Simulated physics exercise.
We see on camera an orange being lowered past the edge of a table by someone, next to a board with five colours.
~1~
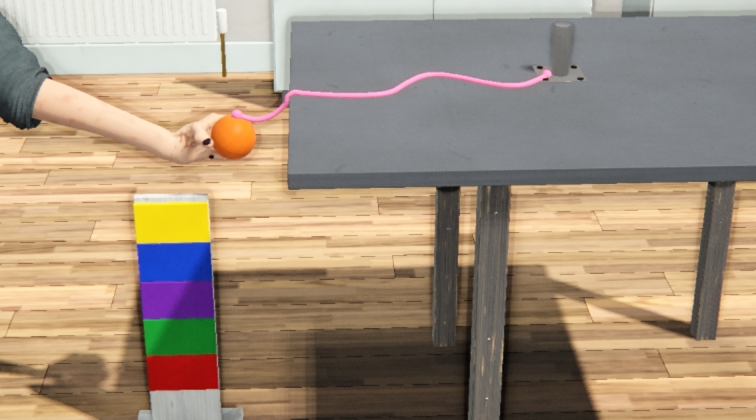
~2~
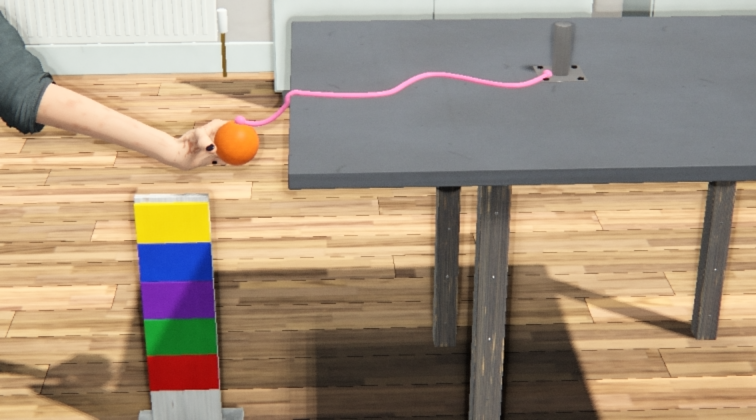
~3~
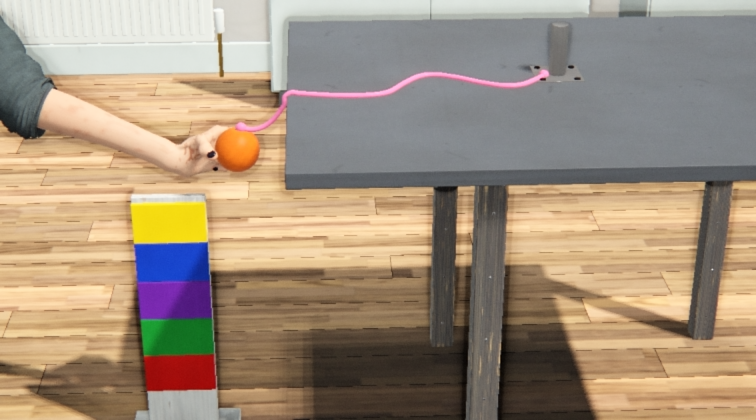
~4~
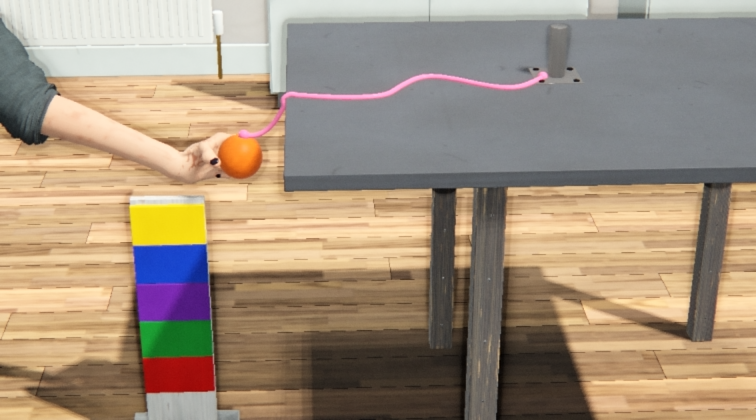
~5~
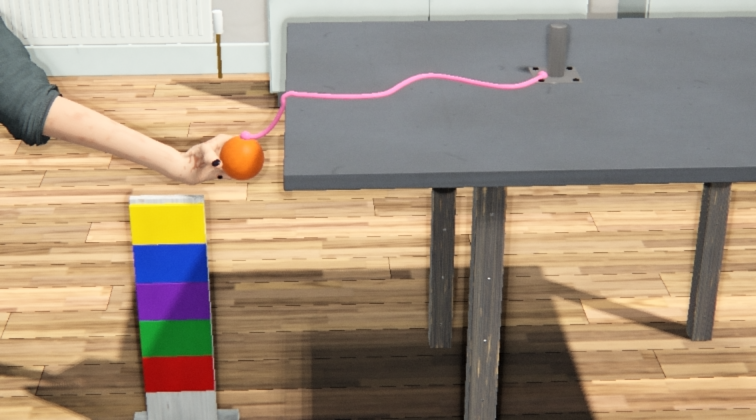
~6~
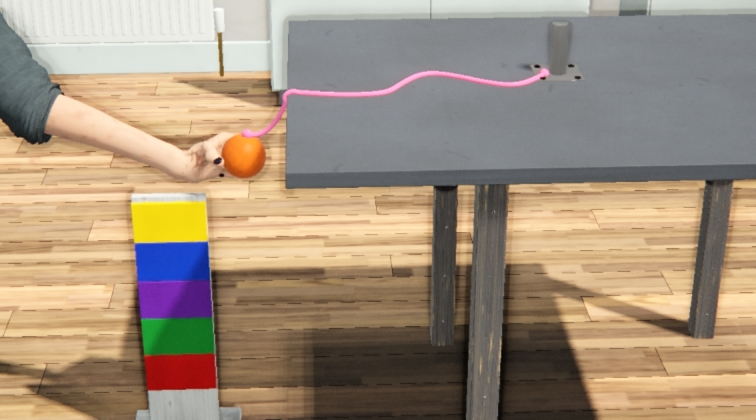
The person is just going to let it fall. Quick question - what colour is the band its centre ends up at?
It's the yellow band.
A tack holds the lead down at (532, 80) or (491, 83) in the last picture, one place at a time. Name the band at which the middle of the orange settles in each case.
Note: Try 1 yellow; try 2 yellow.
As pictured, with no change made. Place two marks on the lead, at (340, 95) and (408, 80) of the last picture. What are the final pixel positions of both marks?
They end up around (292, 89) and around (378, 82).
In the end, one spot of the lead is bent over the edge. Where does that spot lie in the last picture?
(333, 95), approximately.
A little later, orange near (250, 217); level with yellow.
Next, orange near (307, 218); level with yellow.
Later still, orange near (280, 220); level with yellow.
When it is over, orange near (291, 219); level with yellow. At yellow.
